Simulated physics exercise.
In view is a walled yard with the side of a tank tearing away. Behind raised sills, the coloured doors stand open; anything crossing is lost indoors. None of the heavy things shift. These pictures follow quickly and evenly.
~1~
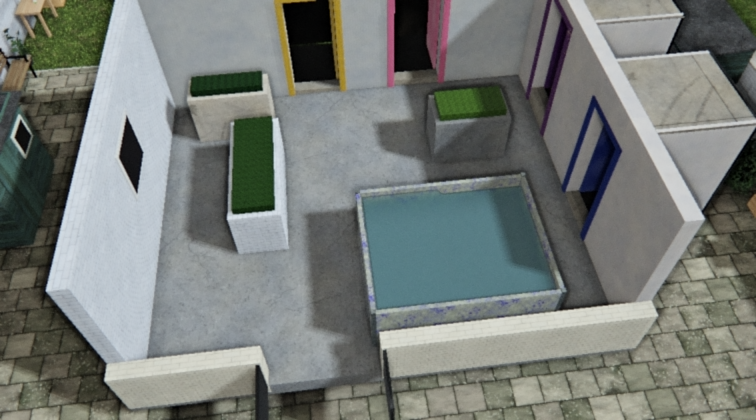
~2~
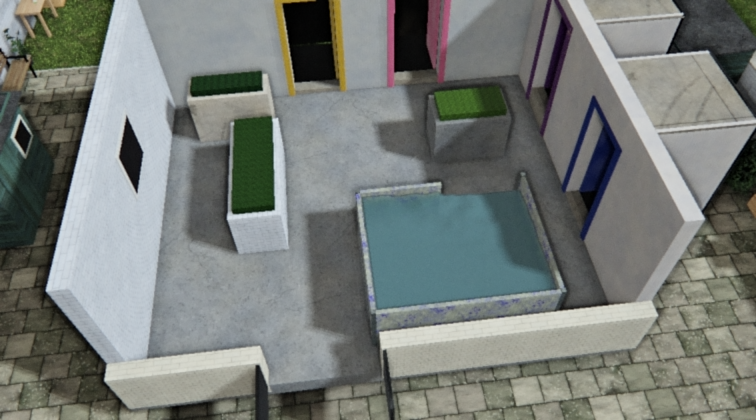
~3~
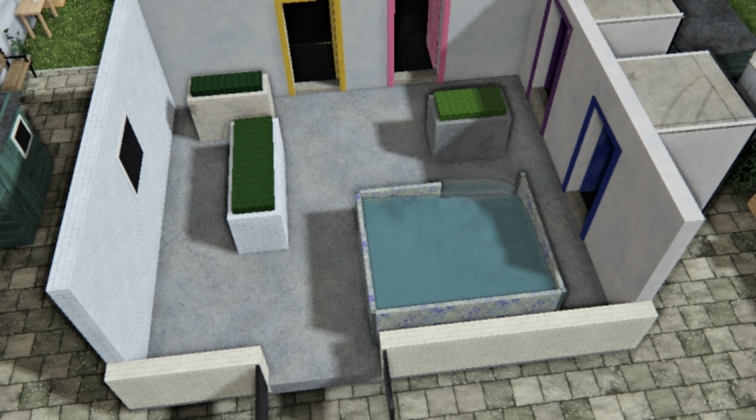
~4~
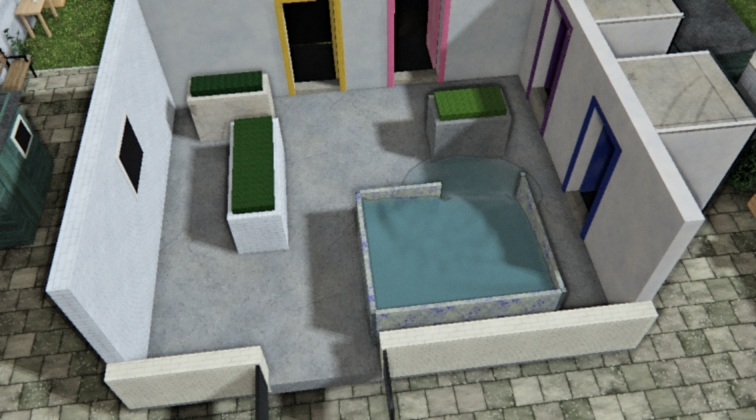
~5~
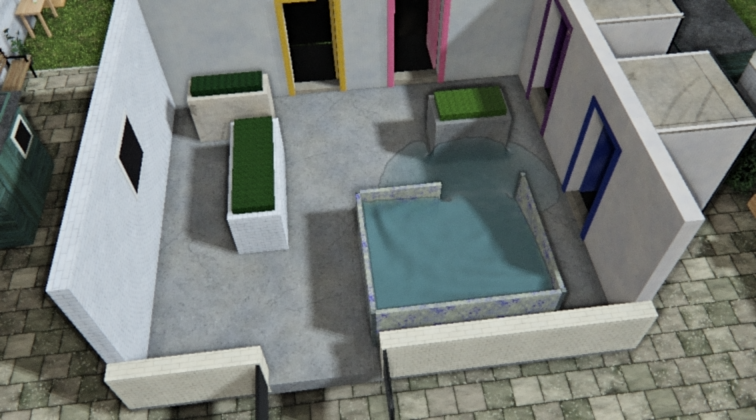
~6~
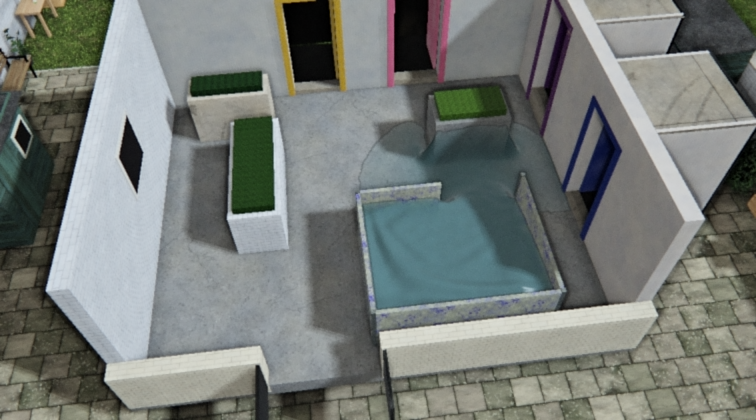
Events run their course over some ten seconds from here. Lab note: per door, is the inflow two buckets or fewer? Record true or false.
Blue door false; yellow door false; pink door true; purple door true.
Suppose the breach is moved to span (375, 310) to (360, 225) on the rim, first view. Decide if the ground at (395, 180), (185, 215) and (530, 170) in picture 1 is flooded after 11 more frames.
Taken in turn they're unwetted, swamped and unwetted.
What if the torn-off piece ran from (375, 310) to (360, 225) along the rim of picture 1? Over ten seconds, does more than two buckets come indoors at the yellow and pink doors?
Looks like the yellow door doesn't reach it but the pink door doesn't reach it.
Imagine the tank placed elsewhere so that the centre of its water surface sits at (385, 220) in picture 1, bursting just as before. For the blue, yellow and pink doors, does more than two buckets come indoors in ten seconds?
Well, the blue door tops the threshold, the yellow door tops the threshold, and the pink door tops the threshold.
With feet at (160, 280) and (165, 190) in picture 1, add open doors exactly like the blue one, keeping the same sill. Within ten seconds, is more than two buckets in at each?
In order: Stays within it, tops the limit.
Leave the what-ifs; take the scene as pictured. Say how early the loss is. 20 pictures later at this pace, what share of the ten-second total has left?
Close to 10 %.
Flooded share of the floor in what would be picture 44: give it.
Close to 95 %.
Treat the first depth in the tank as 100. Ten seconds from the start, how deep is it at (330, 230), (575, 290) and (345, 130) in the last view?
Going place by place: 12 %, 14 % and 12 %.
A moment on, water covers 30 % of the floor; the blue door wet at the sill, nothing in, the yellow door not reached, the pink door wet at the sill, nothing in, the purple door wet at the sill, nothing in.
Next, water covers 55 % of the floor; the blue door under two buckets in, the yellow door under two buckets in, the pink door wet at the sill, nothing in, the purple door wet at the sill, nothing in.
Then, water covers 75 % of the floor; the blue door over two buckets in, the yellow door under two buckets in, the pink door wet at the sill, nothing in, the purple door wet at the sill, nothing in.
Later, water covers 95 % of the floor; the blue door far over two buckets in, the yellow door over two buckets in, the pink door wet at the sill, nothing in, the purple door wet at the sill, nothing in.
In the end, water covers 95 % of the floor; the blue door far over two buckets in, the yellow door far over two buckets in, the pink door wet at the sill, nothing in, the purple door wet at the sill, nothing in.
